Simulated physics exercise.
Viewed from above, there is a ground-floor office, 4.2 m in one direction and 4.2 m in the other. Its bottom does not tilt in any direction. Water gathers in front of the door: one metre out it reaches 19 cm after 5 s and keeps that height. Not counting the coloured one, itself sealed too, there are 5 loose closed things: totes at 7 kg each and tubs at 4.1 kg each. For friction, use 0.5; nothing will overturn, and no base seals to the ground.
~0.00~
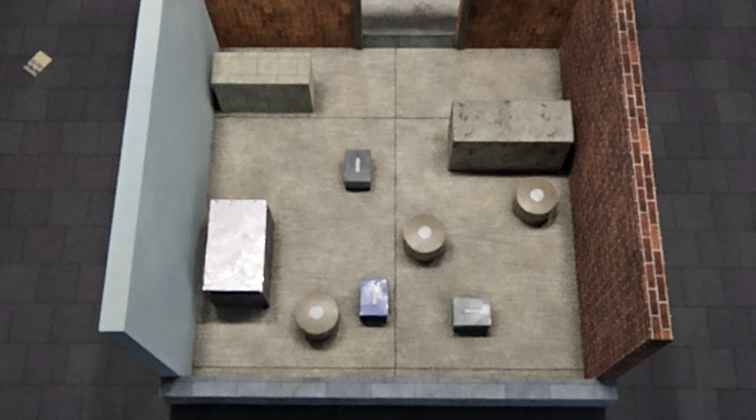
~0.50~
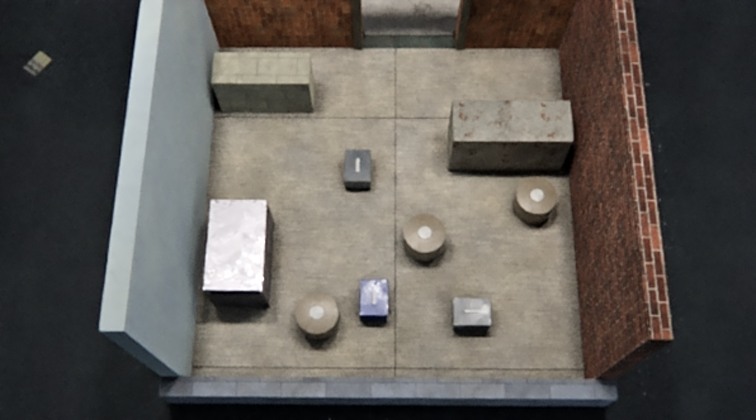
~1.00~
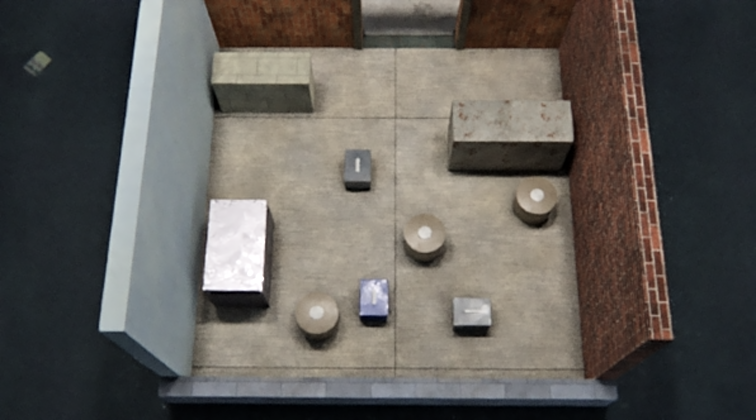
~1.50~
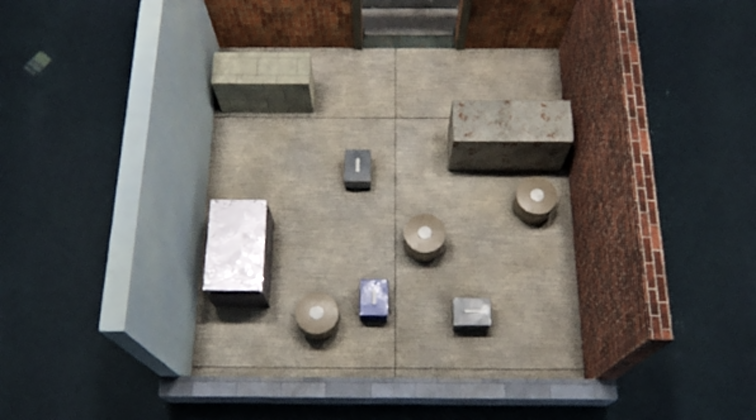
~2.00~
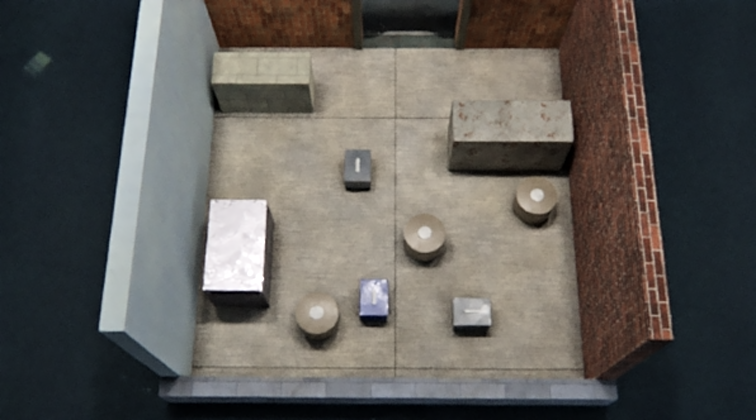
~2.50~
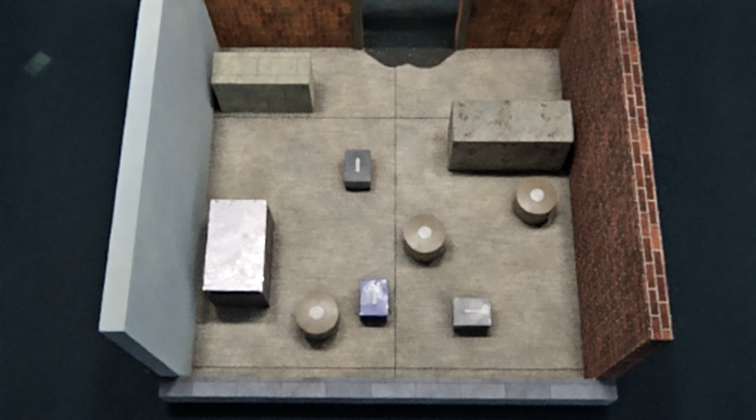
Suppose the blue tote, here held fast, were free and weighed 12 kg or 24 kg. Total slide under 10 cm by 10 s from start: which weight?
I predict even the lighter option keeps it in place.
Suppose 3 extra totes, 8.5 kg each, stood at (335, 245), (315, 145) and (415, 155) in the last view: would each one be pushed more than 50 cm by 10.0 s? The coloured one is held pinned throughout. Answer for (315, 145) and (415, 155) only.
Order as asked: Stays within / goes beyond.
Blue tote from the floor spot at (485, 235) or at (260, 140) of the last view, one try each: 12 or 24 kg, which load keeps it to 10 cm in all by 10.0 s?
Going in order: Both weights work, both weights work.
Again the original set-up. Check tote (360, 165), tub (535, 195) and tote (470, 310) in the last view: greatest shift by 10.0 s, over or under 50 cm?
Respectively: Exceeded, not exceeded, not exceeded.
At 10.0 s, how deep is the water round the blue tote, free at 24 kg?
6 cm, roughly.
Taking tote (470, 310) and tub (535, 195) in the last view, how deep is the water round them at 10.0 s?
Some 5 cm at the first, some 2 cm at the second.
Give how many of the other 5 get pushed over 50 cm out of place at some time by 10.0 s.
That comes to 2.
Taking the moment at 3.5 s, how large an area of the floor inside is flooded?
1.5 m2.
After 3.5 s the blue tote would be 0 cm from its start with 12 kg and 0 cm from its start with 24 kg; 0 cm of water round it then.
After 4.5 s the blue tote would be 0 cm from its start with 12 kg and 0 cm from its start with 24 kg; 0 cm of water round it then.
After 7.0 s the blue tote would be 0 cm from its start with 12 kg and 0 cm from its start with 24 kg; 4 cm of water round it then.
After 10.0 s the blue tote would be 0 cm from its start with 12 kg and 0 cm from its start with 24 kg; 6 cm of water round it then.
